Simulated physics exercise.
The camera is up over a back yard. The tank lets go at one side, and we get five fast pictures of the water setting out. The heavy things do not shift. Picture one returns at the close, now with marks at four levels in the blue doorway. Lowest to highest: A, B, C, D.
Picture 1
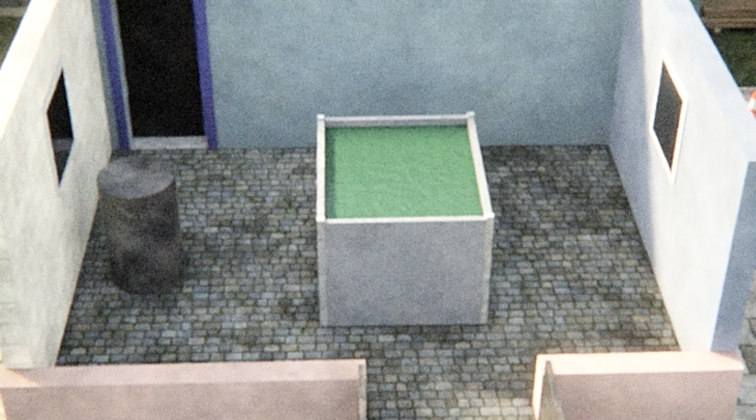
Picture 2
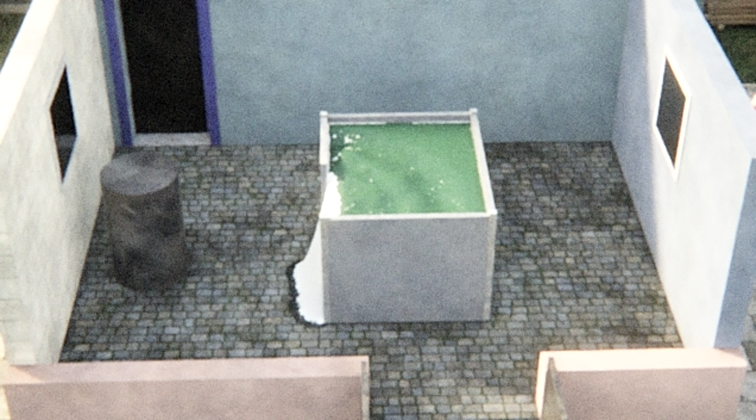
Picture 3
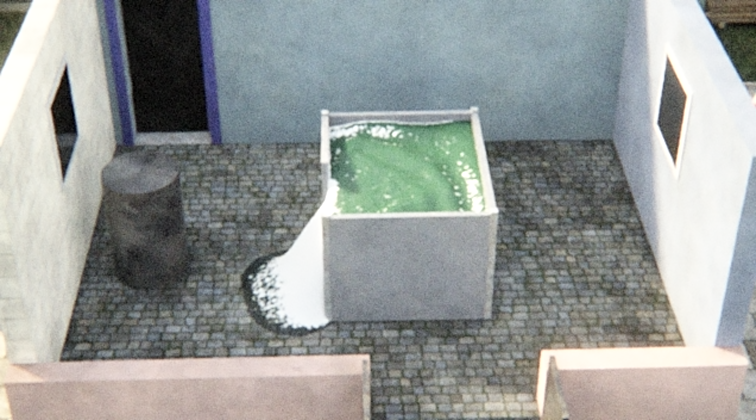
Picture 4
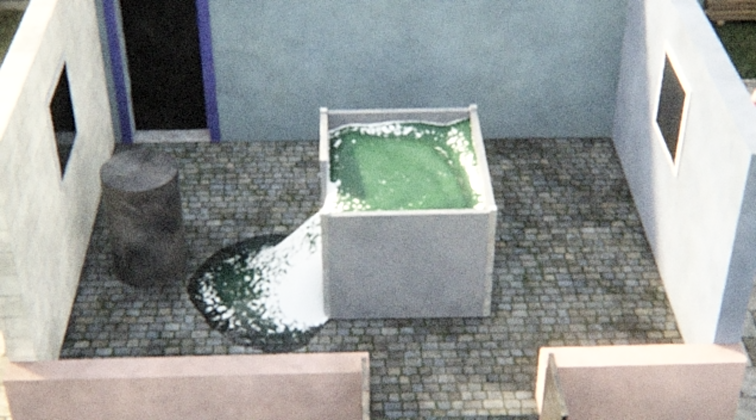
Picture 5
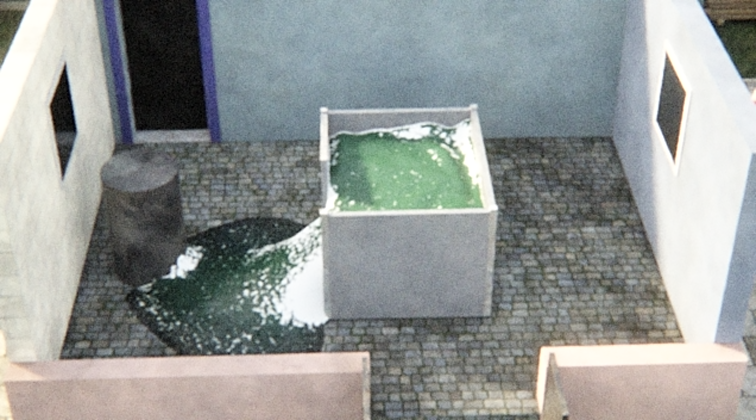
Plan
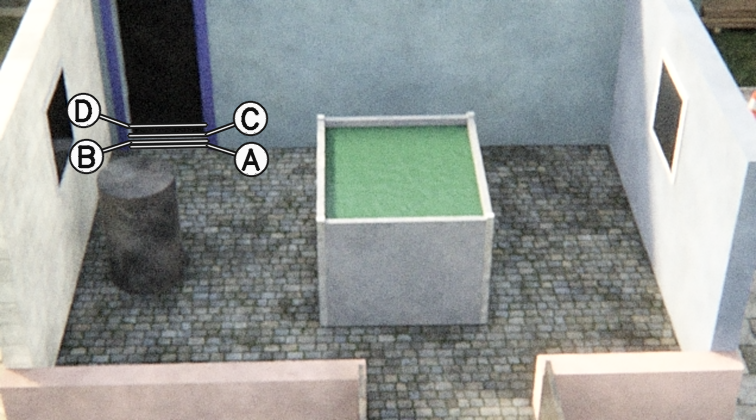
The clip shows a walled yard with a tank of green water, a dark cylinder and a blue-framed doorway; water pours from the tank's left side, foaming, and spreads leftward across the cobbles to the cylinder's base.
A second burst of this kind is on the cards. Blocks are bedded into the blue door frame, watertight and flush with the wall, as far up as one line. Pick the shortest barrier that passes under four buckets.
D.
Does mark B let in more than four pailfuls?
Yes.
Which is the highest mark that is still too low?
The answer is C.
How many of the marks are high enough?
One of the four.
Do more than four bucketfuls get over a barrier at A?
Yes, that goes wrong.
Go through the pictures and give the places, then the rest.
Water in the tank at rest, its middle at (400, 172); foot of the blue doorway at (169, 149); open gate at (452, 353), in the first picture.
In the second picture, 1 % of the ground under water, visible out to (320, 322).
In the third picture, 4 % of the ground under water, visible out to (250, 276).
In the fourth picture, 8 % of the ground under water, visible out to (198, 297).
In the fifth picture, 14 % of the ground under water, visible out to (136, 302).
In white, A at (169, 146); B at (168, 141); C at (168, 135); D at (166, 125); from the bottom up A, B, C, D.
If A is chosen, dozens of bucketfuls pour in.
If B is chosen, dozens of bucketfuls pour in.
If C is chosen, about 10 bucketfuls get in.
If D is chosen, a splash gets over, under a bucket.
